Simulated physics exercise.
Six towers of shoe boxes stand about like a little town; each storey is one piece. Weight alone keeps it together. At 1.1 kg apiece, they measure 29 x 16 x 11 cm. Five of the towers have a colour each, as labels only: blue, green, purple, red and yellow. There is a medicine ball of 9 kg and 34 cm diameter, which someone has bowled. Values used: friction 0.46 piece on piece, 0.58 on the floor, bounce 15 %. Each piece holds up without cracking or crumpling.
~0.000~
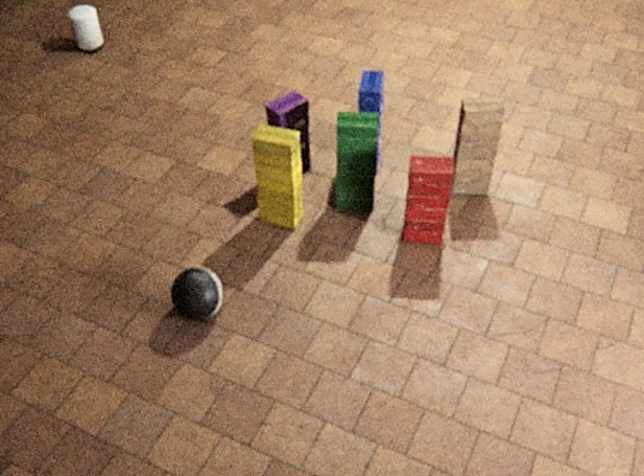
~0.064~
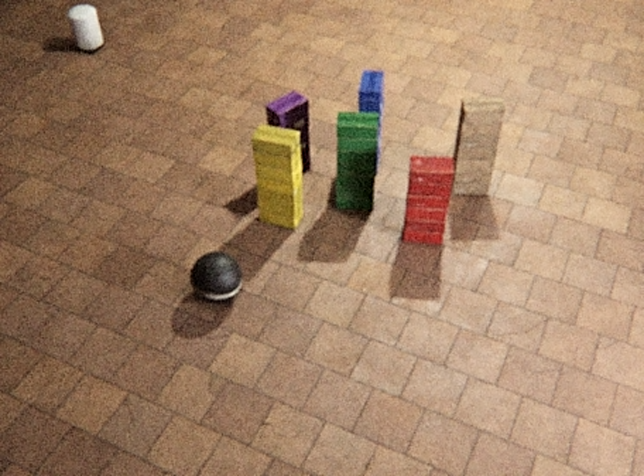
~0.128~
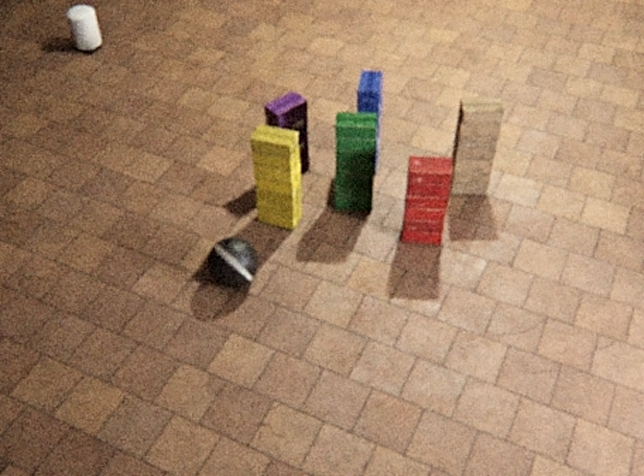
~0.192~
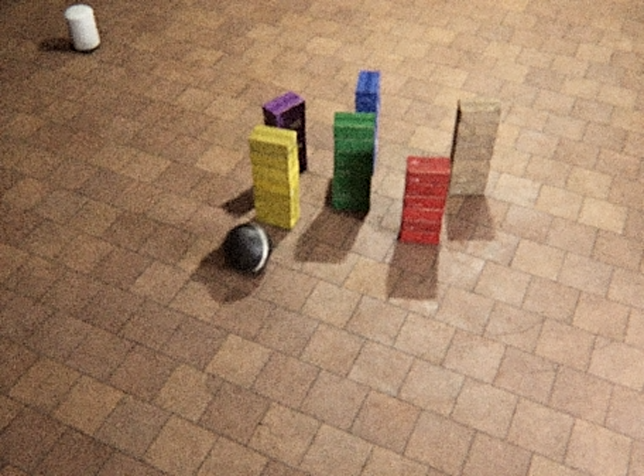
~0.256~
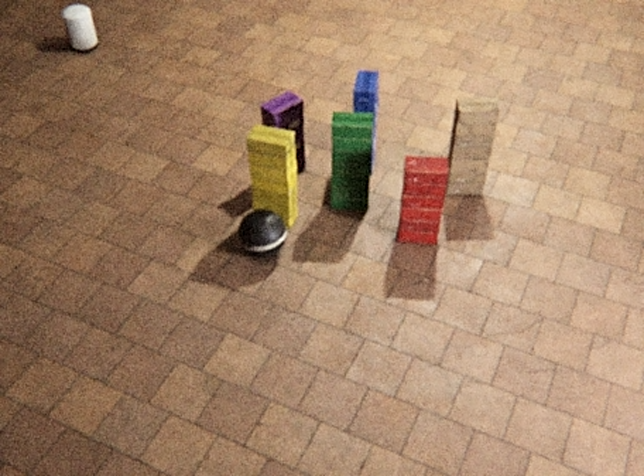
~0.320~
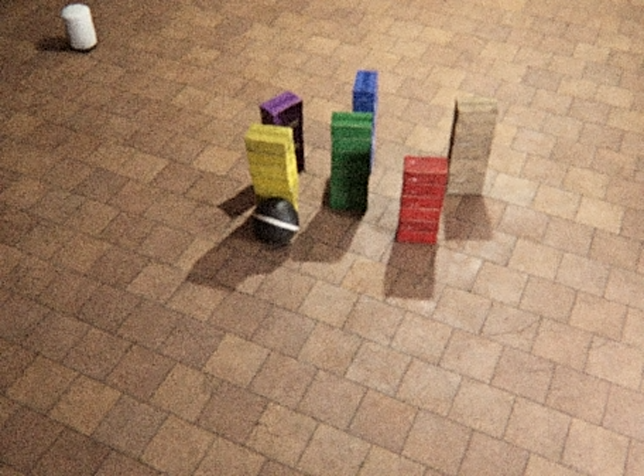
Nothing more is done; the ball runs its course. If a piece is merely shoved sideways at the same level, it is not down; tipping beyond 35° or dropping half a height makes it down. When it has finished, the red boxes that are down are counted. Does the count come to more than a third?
No.
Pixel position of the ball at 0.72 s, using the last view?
Position: About (341, 207).
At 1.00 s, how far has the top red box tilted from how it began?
Rotation: Approx. 0°.
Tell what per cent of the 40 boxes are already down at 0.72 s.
By that time it is 0 percent.
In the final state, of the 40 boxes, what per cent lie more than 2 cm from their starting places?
The shifted ones make up 30 per cent.
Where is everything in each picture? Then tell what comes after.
In the first frame (places mark the middle of the side facing us; the camera pans a little), ball (198, 293) 79 cm from contact, 2.7 m/s; top red box (432, 164); top green box (358, 119); nothing disturbed.
In the second frame, ball (216, 277) 61 cm from contact, 2.7 m/s; top red box (432, 164).
In the third frame, ball (233, 262) 44 cm from contact, 2.7 m/s; top red box (431, 164).
In the fourth frame, ball (248, 248) 27 cm from contact, 2.7 m/s; top red box (429, 164).
In the fifth frame, ball (262, 233) 9 cm from contact, 2.7 m/s; top red box (427, 164).
In the sixth frame, ball (275, 221) after contact, 1.7 m/s; top red box (426, 164); top yellow box (268, 133) leaning 4°; steepest lean 5°, the box at (296, 189); 7 disturbed, none down.
After 0.40 s, ball still moving; none of the 6 red boxes down (0 of 40 in all colours); top red box unmoved; top yellow box leaning 12°.
After 0.72 s, ball still moving; none of the 6 red boxes down (0 of 40 in all colours); top red box unmoved; top yellow box leaning 24°.
After 1.00 s, ball still moving; none of the 6 red boxes down (4 of 40 in all colours); top red box unmoved; top yellow box on its side.
After 1.14 s, ball still moving; none of the 6 red boxes down (4 of 40 in all colours); top red box shifted 18 mm; top yellow box on its side.
At rest (1.9 s), ball rolling away; none of the 6 red boxes down (4 of 40 in all colours); top red box shifted 20 mm; top yellow box on its side. That is 0 per cent. As the last picture would show them, middles, top red box near (428, 170), top yellow box near (313, 251).
